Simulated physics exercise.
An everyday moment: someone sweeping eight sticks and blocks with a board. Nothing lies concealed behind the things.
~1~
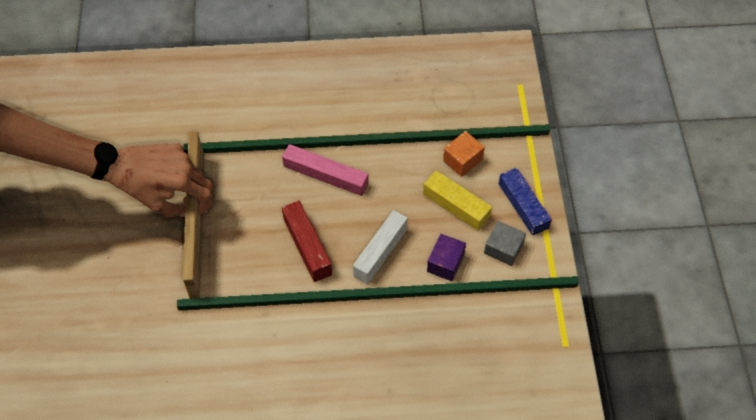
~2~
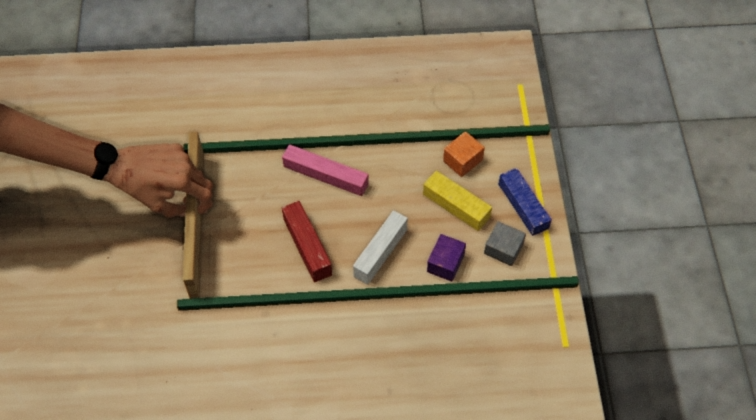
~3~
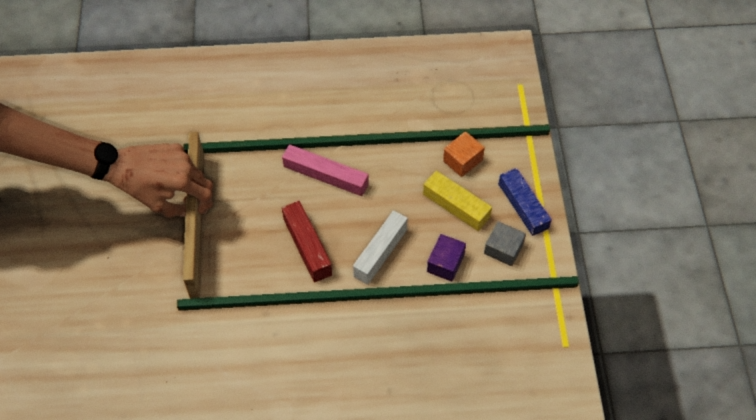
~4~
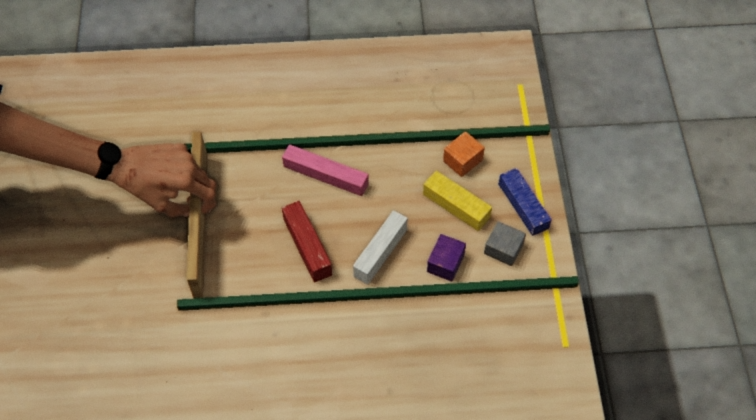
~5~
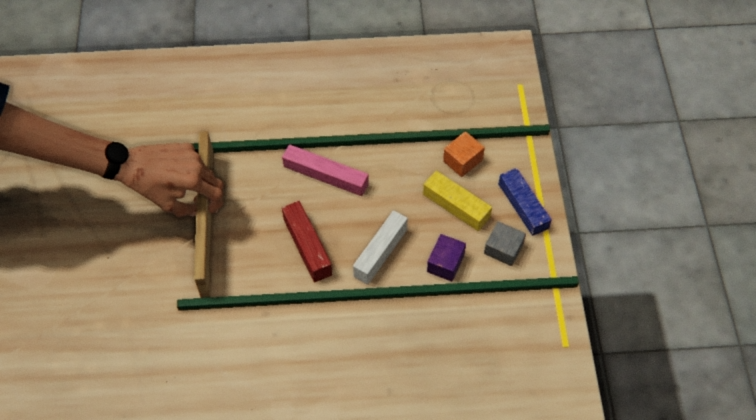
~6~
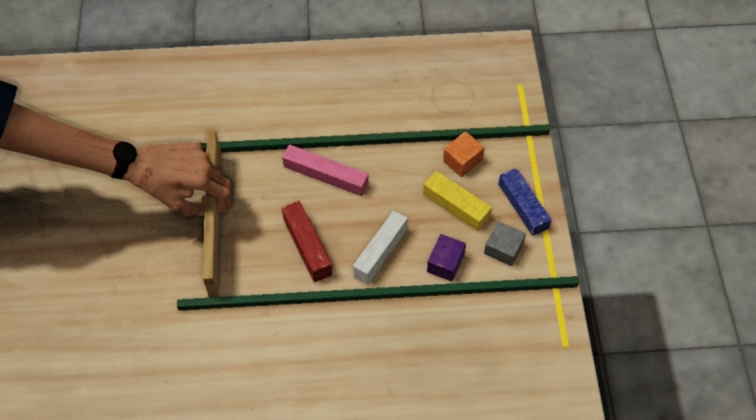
On a pale wooden table above grey floor tiles, seen from a high, steady view, two green rails run left to right toward a strip of yellow tape. Between them lie pink, red, white, yellow and blue bars and orange, purple and grey blocks. A hand wearing a dark watch holds an upright board at the left, still at first, then slides it slightly right, touching none of the pieces.
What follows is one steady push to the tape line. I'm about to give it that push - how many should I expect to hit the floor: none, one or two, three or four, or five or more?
Expect five or more.
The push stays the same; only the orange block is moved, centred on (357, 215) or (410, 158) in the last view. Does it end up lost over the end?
Going place by place: Over the edge, then over the edge.
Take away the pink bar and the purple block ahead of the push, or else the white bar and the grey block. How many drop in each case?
The count is 4 in one try and 4 in the other, in that order.
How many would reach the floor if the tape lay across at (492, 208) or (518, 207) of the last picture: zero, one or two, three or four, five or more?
One or two; three to four.
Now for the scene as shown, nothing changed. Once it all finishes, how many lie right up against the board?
Result: 2 in all.
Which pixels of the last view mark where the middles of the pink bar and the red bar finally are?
Near (557, 170) and (557, 228).
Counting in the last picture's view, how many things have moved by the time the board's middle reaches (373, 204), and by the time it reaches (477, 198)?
By then 3, and 8.
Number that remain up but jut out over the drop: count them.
1 overhanging.
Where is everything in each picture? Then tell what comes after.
In the first frame, blue bar (525, 201); grey block (505, 244); orange block (464, 154); board (194, 214); tape (541, 206).
In the second frame, grey block (505, 244); purple block (446, 258).
In the third frame, orange block (464, 154); board (194, 214).
In the fourth frame, blue bar (525, 202); white bar (381, 247).
In the fifth frame, grey block (505, 244); yellow bar (457, 201).
In the sixth frame, blue bar (525, 202); grey block (505, 244); orange block (464, 154); board (212, 213); tape (541, 206).
Soon after, none off yet; blue bar at rest near (525, 202); grey block at rest near (505, 244); orange block at rest near (464, 154).
In the end, the number that fall off is five or more; gone, white bar, purple block, yellow bar, orange block, grey block and blue bar.
